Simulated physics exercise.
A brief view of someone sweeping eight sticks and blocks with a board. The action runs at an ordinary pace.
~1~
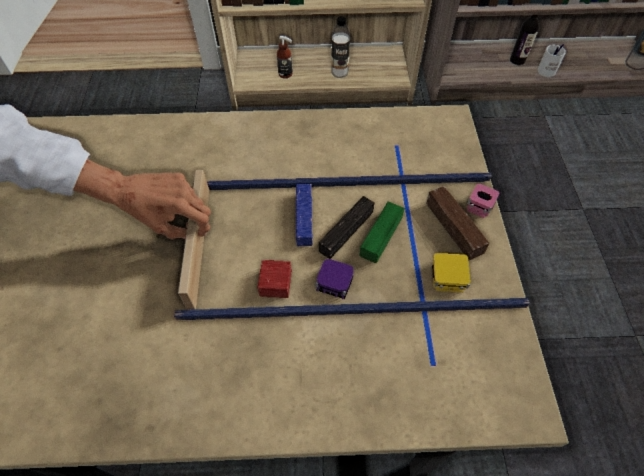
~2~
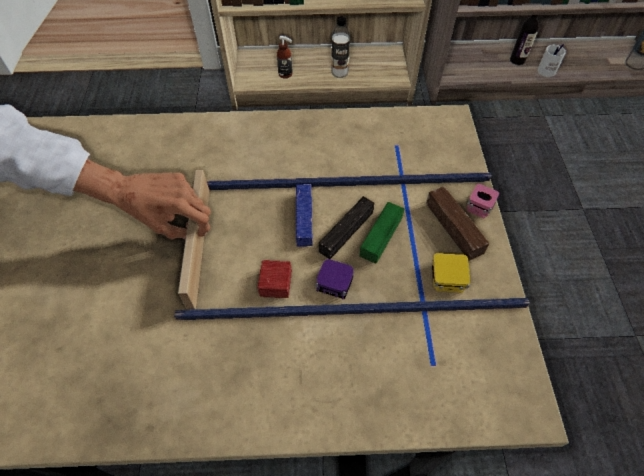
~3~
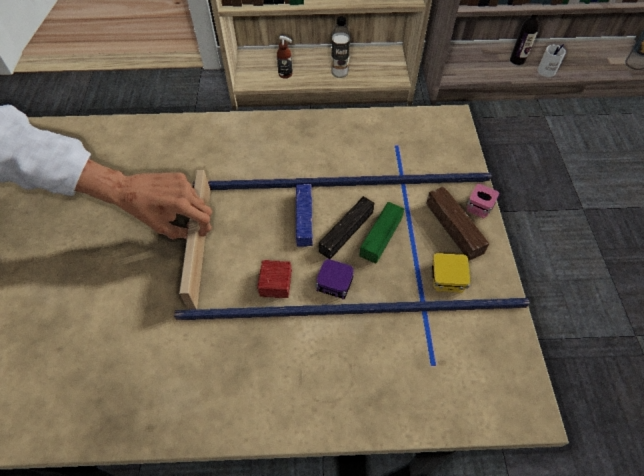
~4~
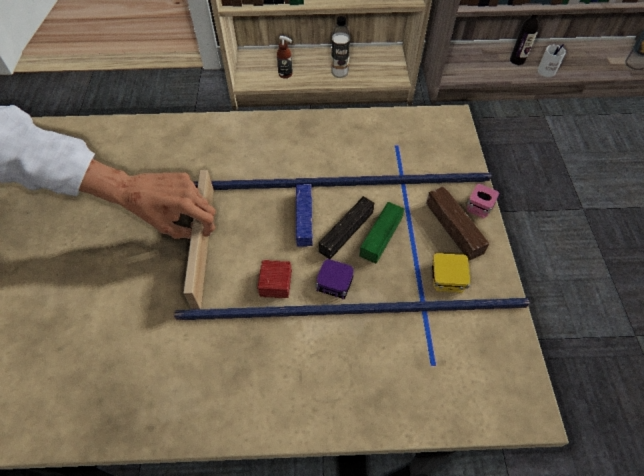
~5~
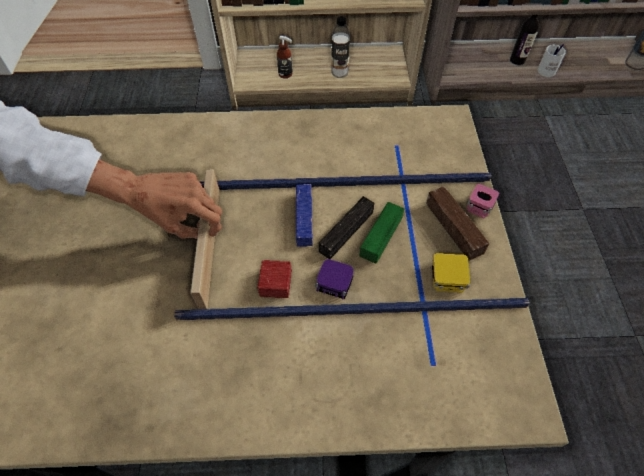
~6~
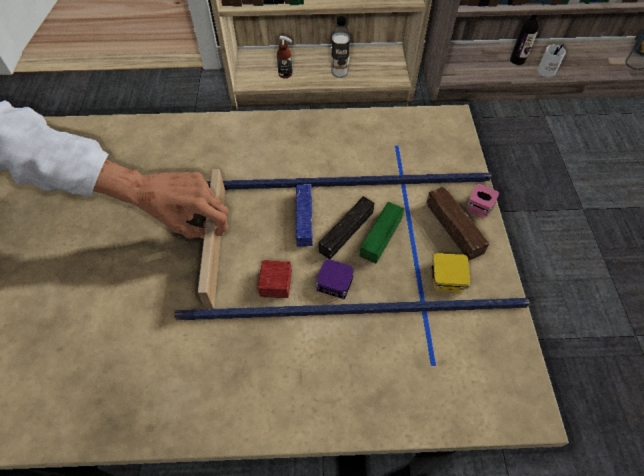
The clip shows a hand holding a wooden board upright between two dark rails on a table, then sliding it slightly to the right, while the colored blocks and sticks, some beyond a blue tape line, stay still.
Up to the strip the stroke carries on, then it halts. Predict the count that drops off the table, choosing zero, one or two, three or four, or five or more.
You'd see no pieces leave the end and fall.
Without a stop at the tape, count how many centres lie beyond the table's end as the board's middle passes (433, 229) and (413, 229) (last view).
First 1, then 0.
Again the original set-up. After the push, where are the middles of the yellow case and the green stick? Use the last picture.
About (495, 271), and the other about (453, 234).
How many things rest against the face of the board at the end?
The number is 2.
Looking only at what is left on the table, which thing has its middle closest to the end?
Answer - the pink case.
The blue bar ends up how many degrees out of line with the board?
It sits some 0° out of line.
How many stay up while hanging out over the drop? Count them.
The total here is 1.
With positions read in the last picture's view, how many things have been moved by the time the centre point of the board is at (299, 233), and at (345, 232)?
First 3, after that 5.
Soon after, none off yet; pink case at rest near (482, 201); brown bar at rest near (456, 222); yellow case at rest near (450, 273).
In the end, the number that fall off is zero.
